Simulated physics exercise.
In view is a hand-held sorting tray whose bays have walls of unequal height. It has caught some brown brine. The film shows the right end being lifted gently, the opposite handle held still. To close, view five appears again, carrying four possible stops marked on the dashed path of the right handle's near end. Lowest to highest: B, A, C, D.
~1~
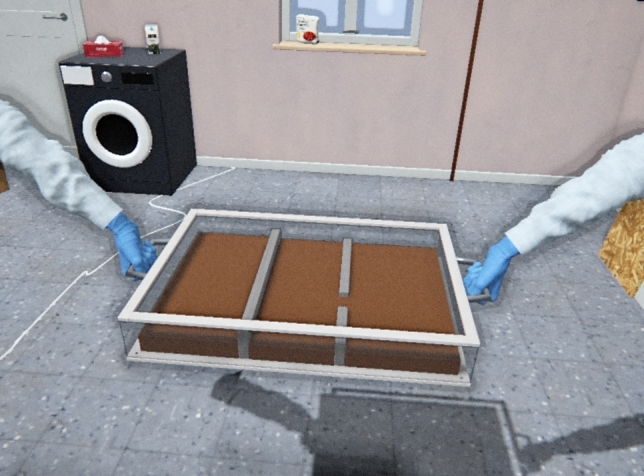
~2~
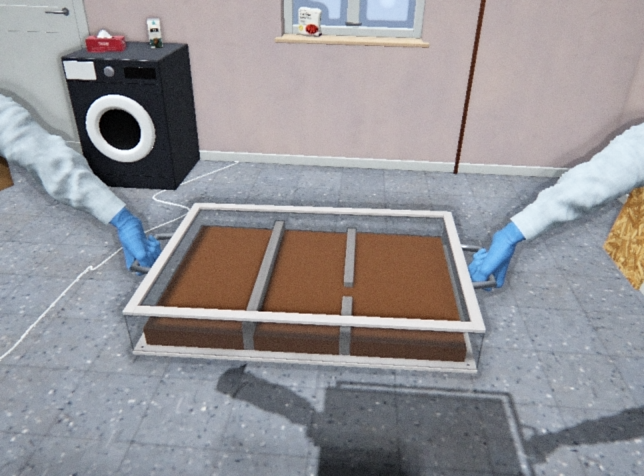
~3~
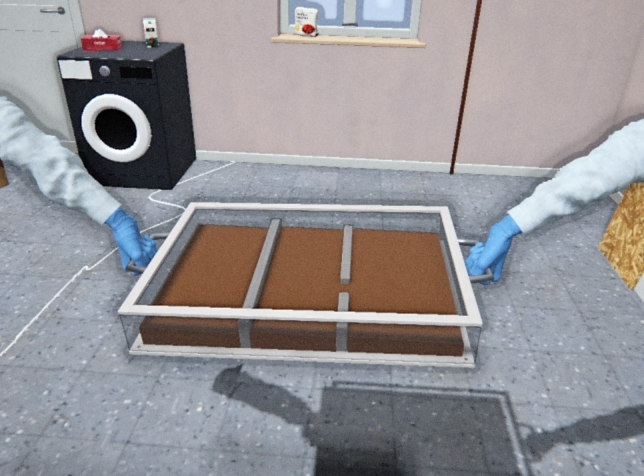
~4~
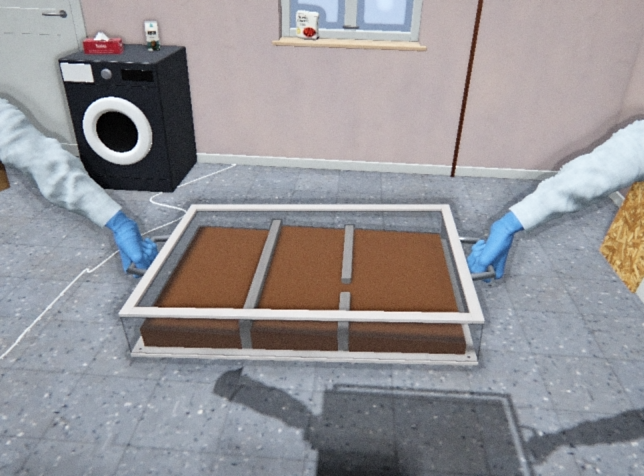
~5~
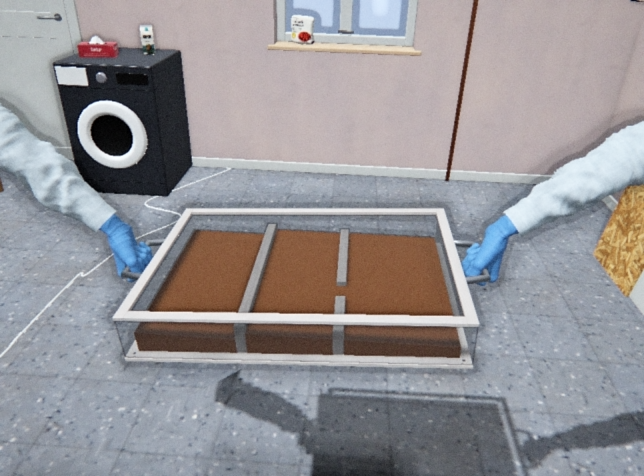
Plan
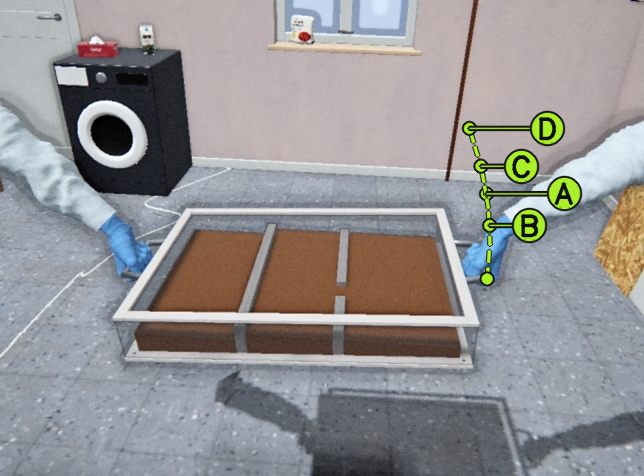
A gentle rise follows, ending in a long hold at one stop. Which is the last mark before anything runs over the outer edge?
The answer is mark B.
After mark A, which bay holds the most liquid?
That is the left bay.
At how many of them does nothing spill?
One of the four.
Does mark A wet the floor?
Yes.
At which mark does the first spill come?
That would be A.
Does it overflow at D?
Yes, it does.
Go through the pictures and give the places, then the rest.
In the first frame, the tray is level; deepest in the left bay, at (217, 279), shallowest in the middle; right handle at (481, 280).
The second frame shows tipped about 1° down to the left; no wall is crossed; right handle at (486, 266).
The third frame shows tipped about 2° down to the left; no wall is crossed; right handle at (483, 260).
The fourth frame shows tipped about 4° down to the left; no wall is crossed; right handle at (485, 257).
The fifth frame shows tipped about 4° down to the left; deepest in the middle bay, at (300, 276), shallowest in the right; right handle at (480, 261).
In lime, A at (486, 193); B at (489, 225); C at (481, 166); D at (469, 128).
With A, about 11 % goes over the rim.
With B, nothing spills; the left bay holds the most.
With C, about 24 % goes over the rim.
With D, about 40 % goes over the rim.
